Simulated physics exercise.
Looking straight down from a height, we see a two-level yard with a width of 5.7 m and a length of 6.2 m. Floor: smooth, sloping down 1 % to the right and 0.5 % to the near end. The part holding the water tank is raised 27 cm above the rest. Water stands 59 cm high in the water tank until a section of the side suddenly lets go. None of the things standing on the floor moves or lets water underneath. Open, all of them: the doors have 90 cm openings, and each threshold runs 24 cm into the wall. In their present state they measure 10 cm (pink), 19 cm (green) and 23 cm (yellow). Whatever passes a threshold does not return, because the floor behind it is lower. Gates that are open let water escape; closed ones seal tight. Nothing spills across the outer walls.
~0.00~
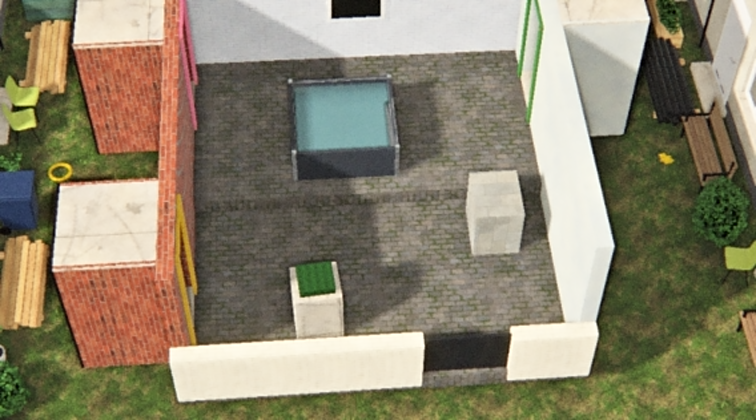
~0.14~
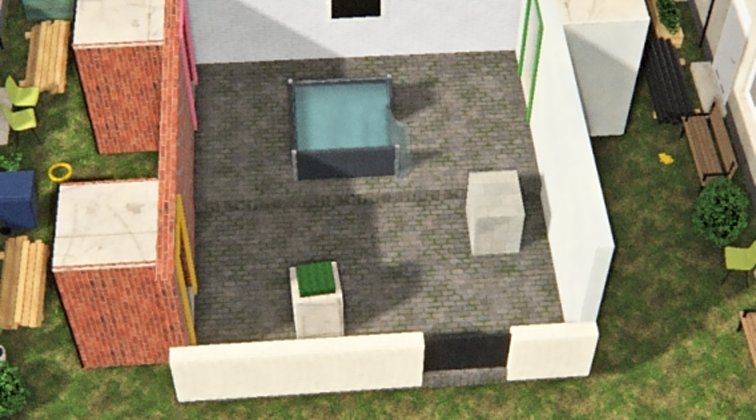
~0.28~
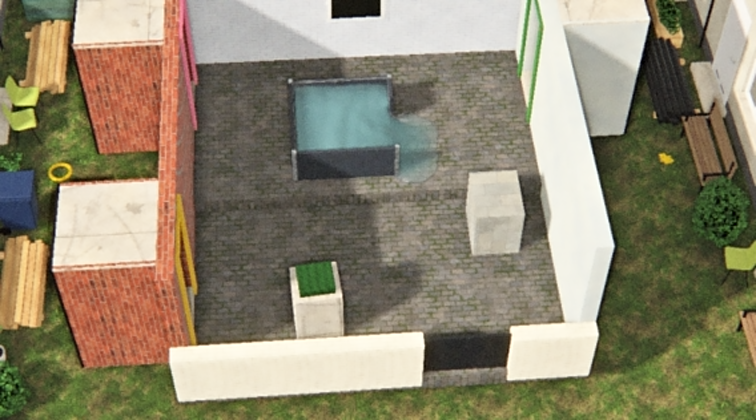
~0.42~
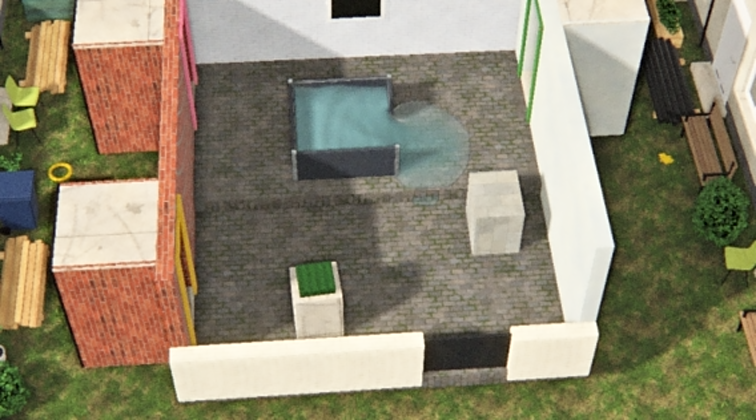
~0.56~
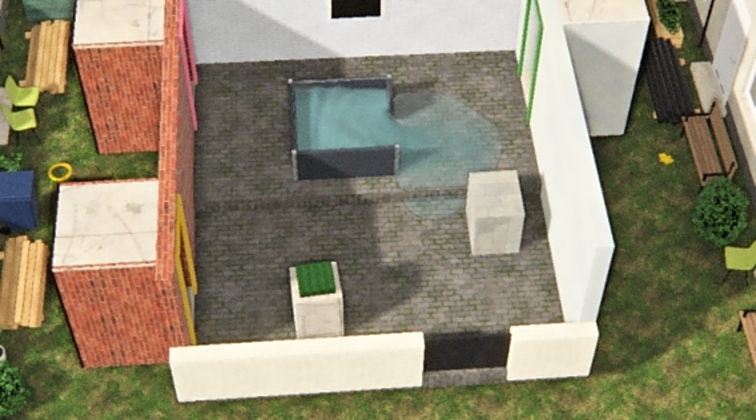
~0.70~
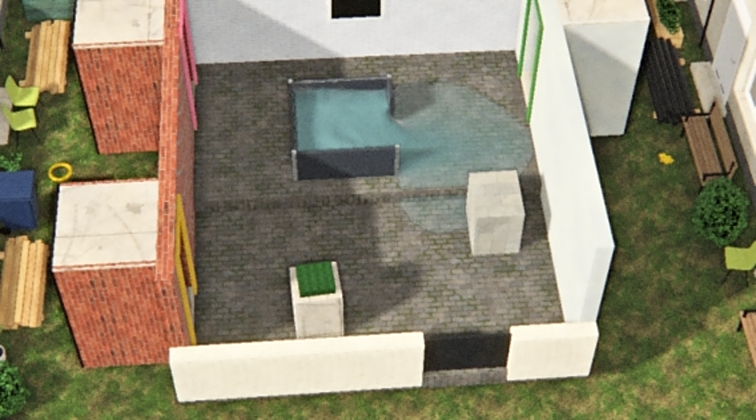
The clip shows a walled, paved yard seen from above, where water begins flowing from the right side of a dark-sided water tank and spreads rightward in a widening sheet across the paving, reaching around a pale block.
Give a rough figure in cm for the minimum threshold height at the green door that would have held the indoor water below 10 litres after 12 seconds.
17 cm.
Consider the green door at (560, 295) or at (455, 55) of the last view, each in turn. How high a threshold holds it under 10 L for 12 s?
You'd want roughly 8.0 cm there first, then roughly 8.5 cm.
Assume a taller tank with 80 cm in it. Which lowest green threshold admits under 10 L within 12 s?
Then around 24 centimetres.
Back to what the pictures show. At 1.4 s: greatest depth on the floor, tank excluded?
About 34 cm at most.
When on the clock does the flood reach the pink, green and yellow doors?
Arrival times - pink: 5.0 s; green: 0.9 s; yellow: 6.0 s.
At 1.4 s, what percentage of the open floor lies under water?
Around 20 per cent of the free floor.
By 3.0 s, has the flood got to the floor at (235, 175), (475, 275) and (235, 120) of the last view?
Taking the spots one by one: Untouched, swamped, untouched.
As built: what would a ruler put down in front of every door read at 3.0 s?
Door by door in cm - pink 0, green 14, yellow 0.
After 1.4 s water covers 20 % of the floor, deepest (34 cm) near (536, 205); 19 cm at the green door, 0 litres in over its 19 cm threshold.
After 3.0 s water covers 40 % of the floor, deepest (30 cm) near (565, 354); 14 cm at the green door, 4 litres in over its 19 cm threshold.
After 12.0 s water covers 95 % of the floor, deepest (10 cm) near (565, 354); 4 cm at the green door, 4 litres in over its 19 cm threshold.
At the green door as built, the water arrived by 1.0 s and peaked near 21 cm at 1.8 s.
Run again over the same 12 s with other heights there, 18 litres in over 15 cm, 2 litres over 20.5 cm. The limit of 10 litres is kept from about 17 cm up.
